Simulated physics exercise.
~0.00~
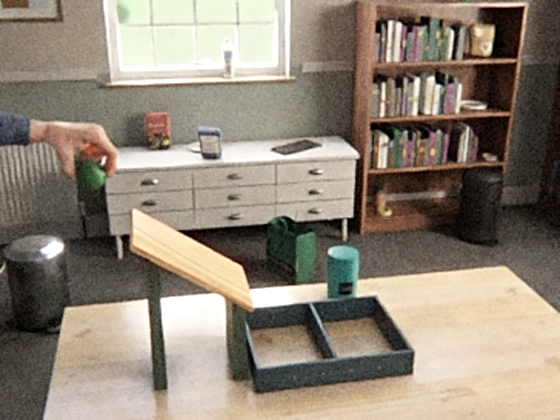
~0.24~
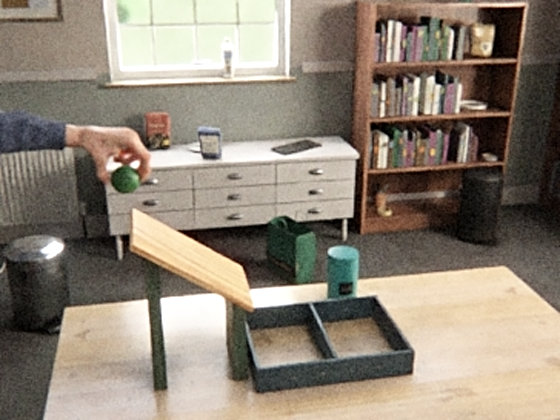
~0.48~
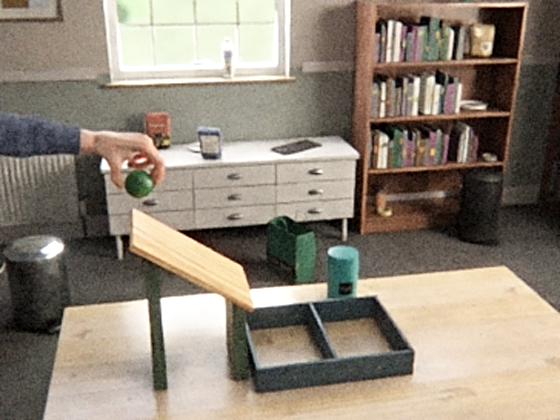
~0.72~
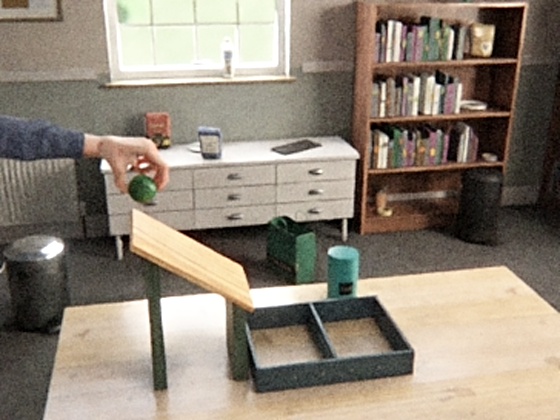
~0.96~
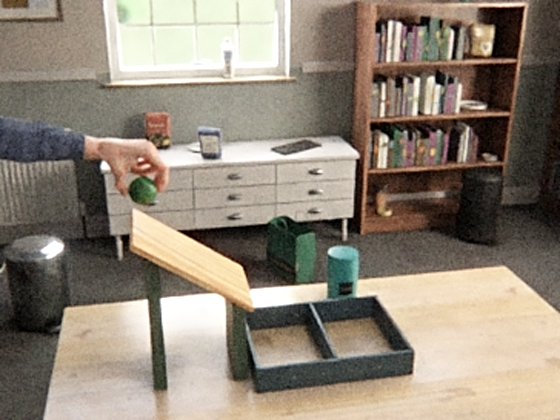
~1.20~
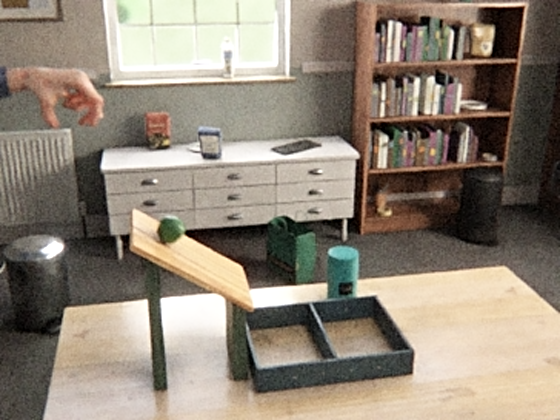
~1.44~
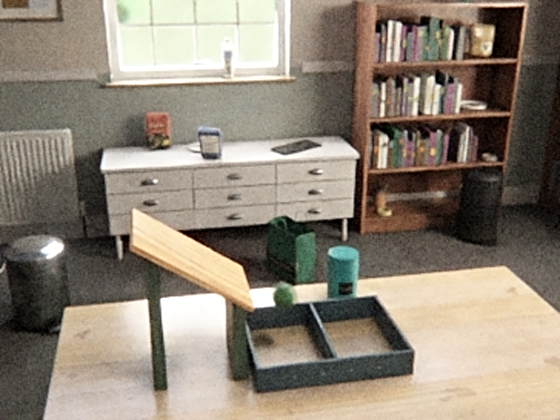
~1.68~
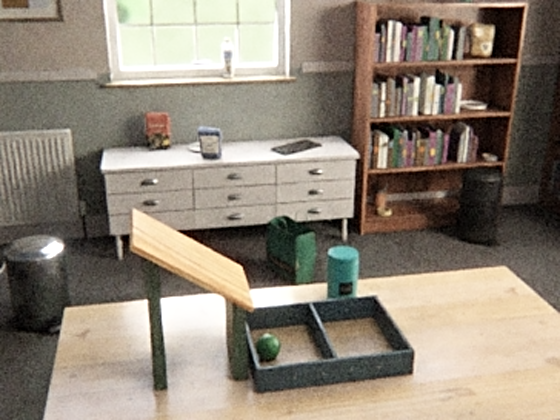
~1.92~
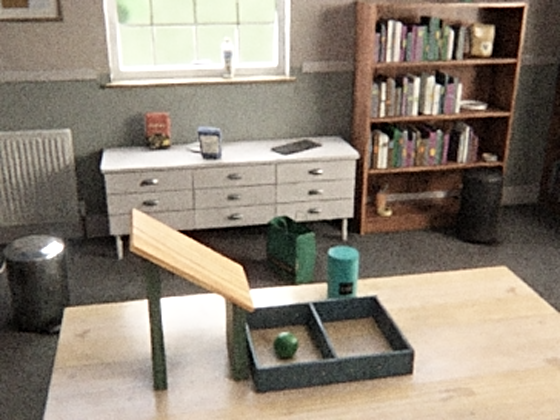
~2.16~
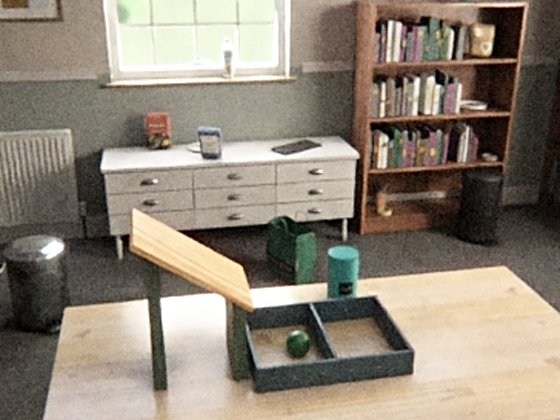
To begin with, a hand reaches in from the left holding a green ball near a sloping wooden board, which stands beside an open tray with two bays and a turquoise jar on a table. The hand carries the ball a little to the right and holds it above the upper part of the board. It then lets go and draws back to the left as the ball moves down the slope. The ball leaves the lower end and drops into the nearer bay. There it shifts slightly rightward, ending inside that bay near the divider, while the jar stays in place.
